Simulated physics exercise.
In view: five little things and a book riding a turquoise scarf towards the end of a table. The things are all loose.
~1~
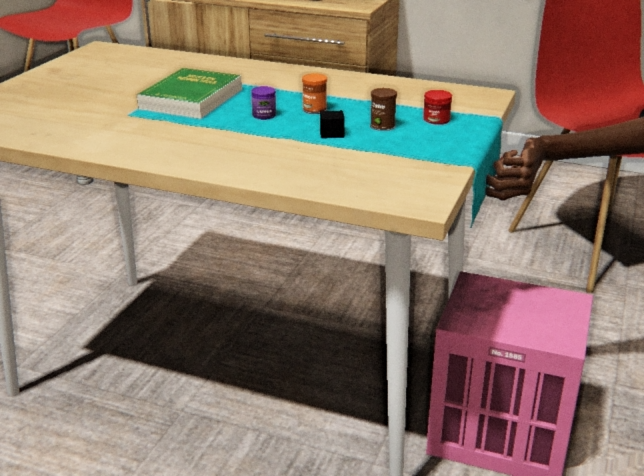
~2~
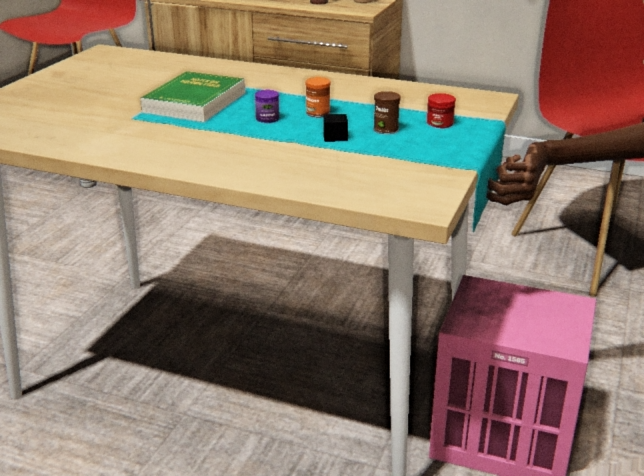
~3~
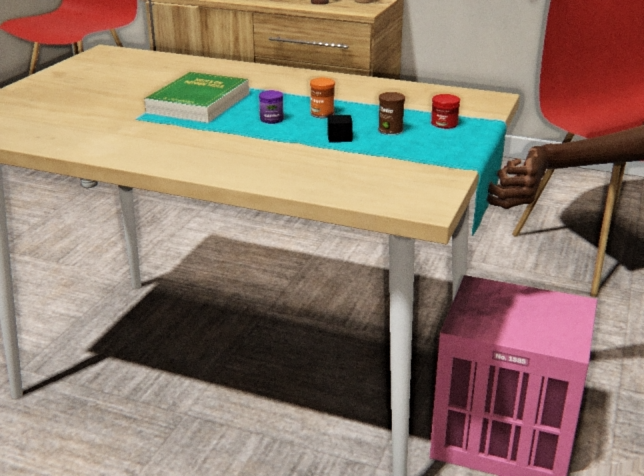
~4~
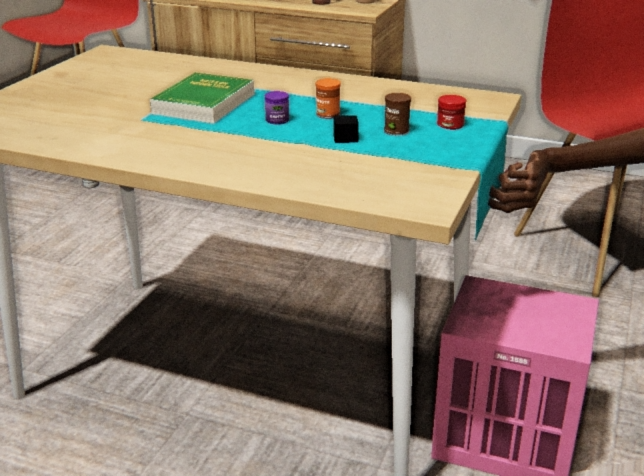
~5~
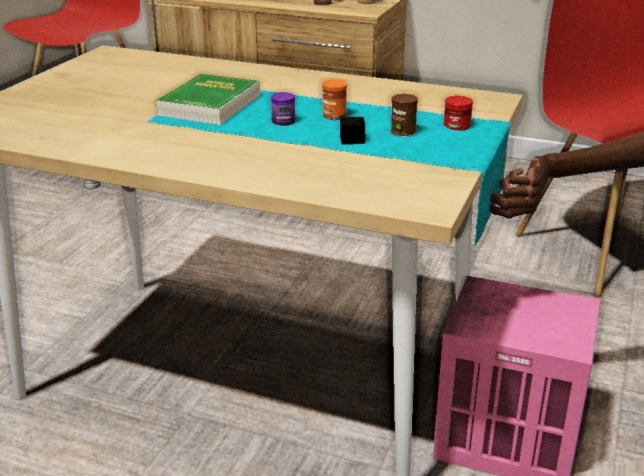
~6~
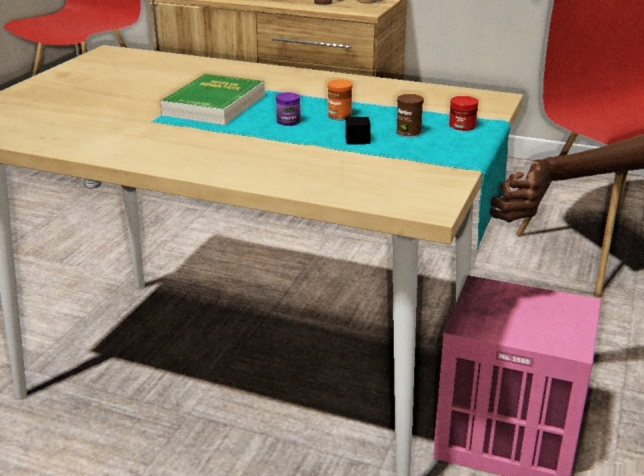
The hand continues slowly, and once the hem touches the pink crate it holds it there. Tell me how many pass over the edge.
The number still up top goes down by two, if you watch closely.
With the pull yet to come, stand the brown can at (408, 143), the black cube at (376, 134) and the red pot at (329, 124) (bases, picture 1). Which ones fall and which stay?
The brown can topples down, the black cube topples down, and the red pot stays put.
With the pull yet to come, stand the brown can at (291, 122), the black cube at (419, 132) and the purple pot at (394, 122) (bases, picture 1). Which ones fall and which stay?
The brown can stays put; the black cube topples down; and the purple pot topples down.
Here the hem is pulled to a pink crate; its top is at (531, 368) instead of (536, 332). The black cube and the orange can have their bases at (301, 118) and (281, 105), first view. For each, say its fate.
The black cube stays aboard; the orange can stays aboard.
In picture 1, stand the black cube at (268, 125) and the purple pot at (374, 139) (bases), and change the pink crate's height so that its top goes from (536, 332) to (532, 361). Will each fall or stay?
As for the black cube, it stays in place; as for the purple pot, it leaves the top.
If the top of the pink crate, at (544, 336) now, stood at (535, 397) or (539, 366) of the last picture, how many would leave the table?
It comes to 4 and 3 over the edge.
Soon after, hem near (486, 274); red pot gone.
After that, hem on the crate; red pot and brown can gone.
In the end, hem on the crate; red pot and brown can gone. It carries off two.
